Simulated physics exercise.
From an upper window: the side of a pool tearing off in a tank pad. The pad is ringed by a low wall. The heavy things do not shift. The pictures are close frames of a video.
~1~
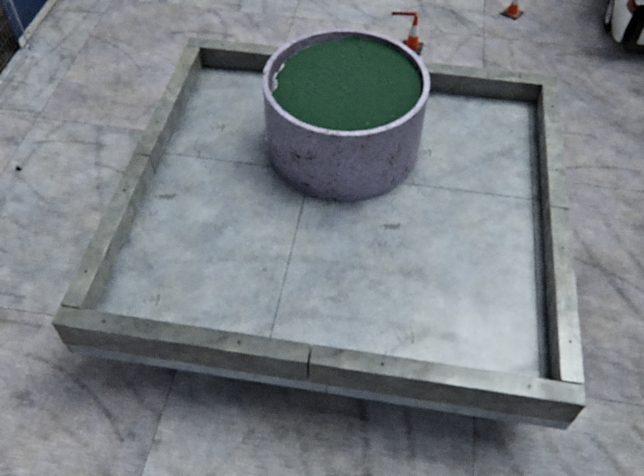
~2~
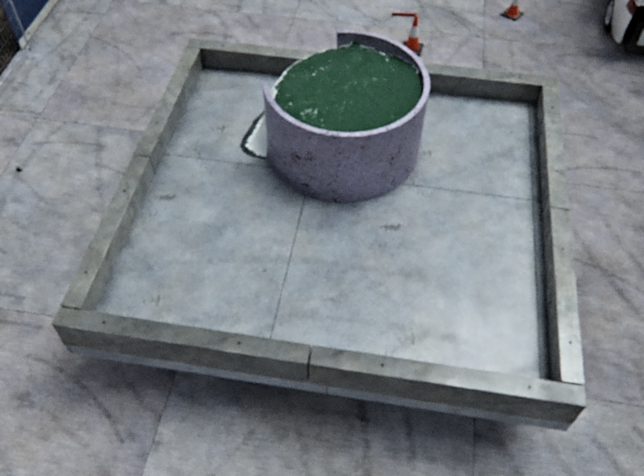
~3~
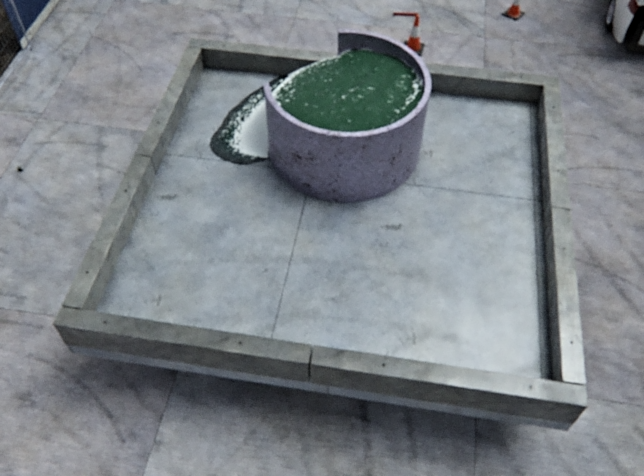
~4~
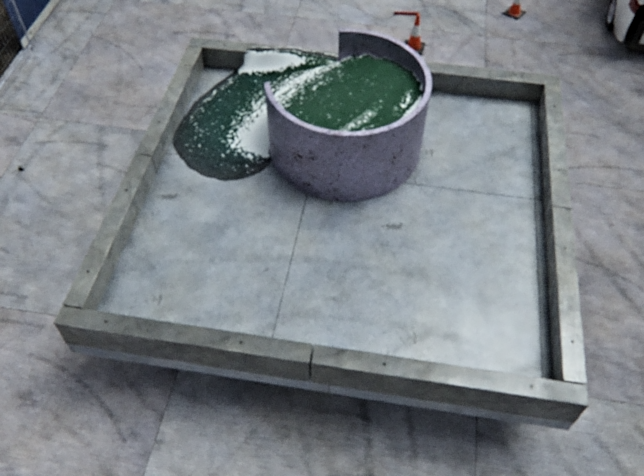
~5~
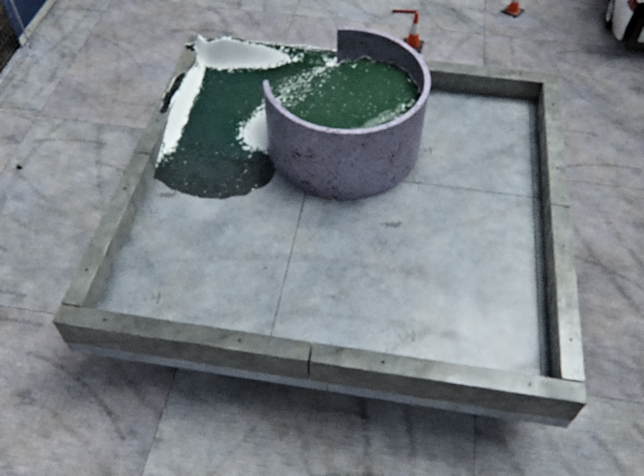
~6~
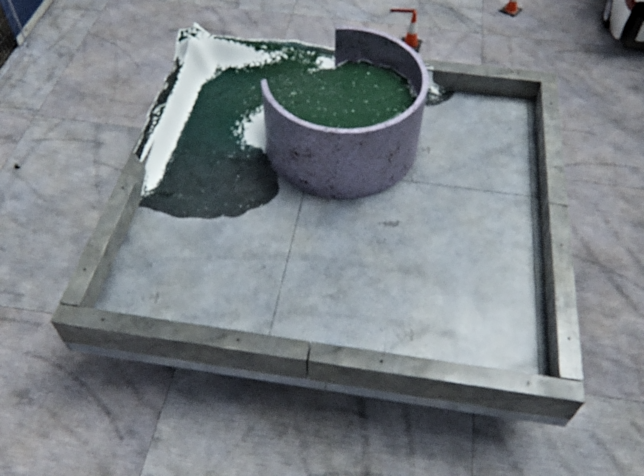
A square concrete pad ringed by a low grey wall sits on pale, streaked paving, seen from above. A round, mottled purple-grey pool of green water stands near its back edge, with orange cones beyond. The pool's back-left side opens, and green water with white foam pours out leftward, spreads over the corner and surges along the walls, while the view stays still.
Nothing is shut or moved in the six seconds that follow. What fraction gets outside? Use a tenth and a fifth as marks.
The share lost is over a fifth.
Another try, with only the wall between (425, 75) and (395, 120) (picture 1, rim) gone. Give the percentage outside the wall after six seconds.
Near 12 in a hundred.
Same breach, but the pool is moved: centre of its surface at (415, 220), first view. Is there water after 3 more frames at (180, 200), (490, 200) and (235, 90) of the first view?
As listed: Covered, free of water, wet.
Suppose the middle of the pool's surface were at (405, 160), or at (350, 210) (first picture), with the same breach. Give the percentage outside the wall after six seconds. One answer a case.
About 12 and 14 per cent.
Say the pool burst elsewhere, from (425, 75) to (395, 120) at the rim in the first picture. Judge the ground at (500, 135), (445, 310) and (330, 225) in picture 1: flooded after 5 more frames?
One after the other: Flooded, under water, clear.
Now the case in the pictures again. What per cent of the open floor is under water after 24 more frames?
Near 90 in a hundred.
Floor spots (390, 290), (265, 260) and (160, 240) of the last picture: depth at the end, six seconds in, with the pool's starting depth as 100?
In that order: 6, 10 and 12 per cent.
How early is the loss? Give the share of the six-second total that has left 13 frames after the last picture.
Roughly 95 per cent.
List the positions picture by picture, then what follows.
Still water in the round pool at (346, 83), in the first picture.
The front is at (249, 150), out from the gap at (289, 96), in the second picture.
The front is at (223, 153), out from the gap at (291, 97), in the third picture.
The front is at (180, 144), out from the gap at (291, 101), in the fourth picture.
Water pours out at (290, 100) and has run to (157, 171), in the fifth picture.
The front is at (142, 200), out from the gap at (288, 99), in the sixth picture.
A moment on, water covers 30 % of the floor; the low wall has let 5 % over.
Next, water covers 35 % of the floor; the low wall has let 11 % over.
Then, water covers 55 % of the floor; the low wall has let 24 % over.
Later, water covers 75 % of the floor; the low wall has let 25 % over.
In the end, water covers 80 % of the floor; the low wall has let 25 % over.
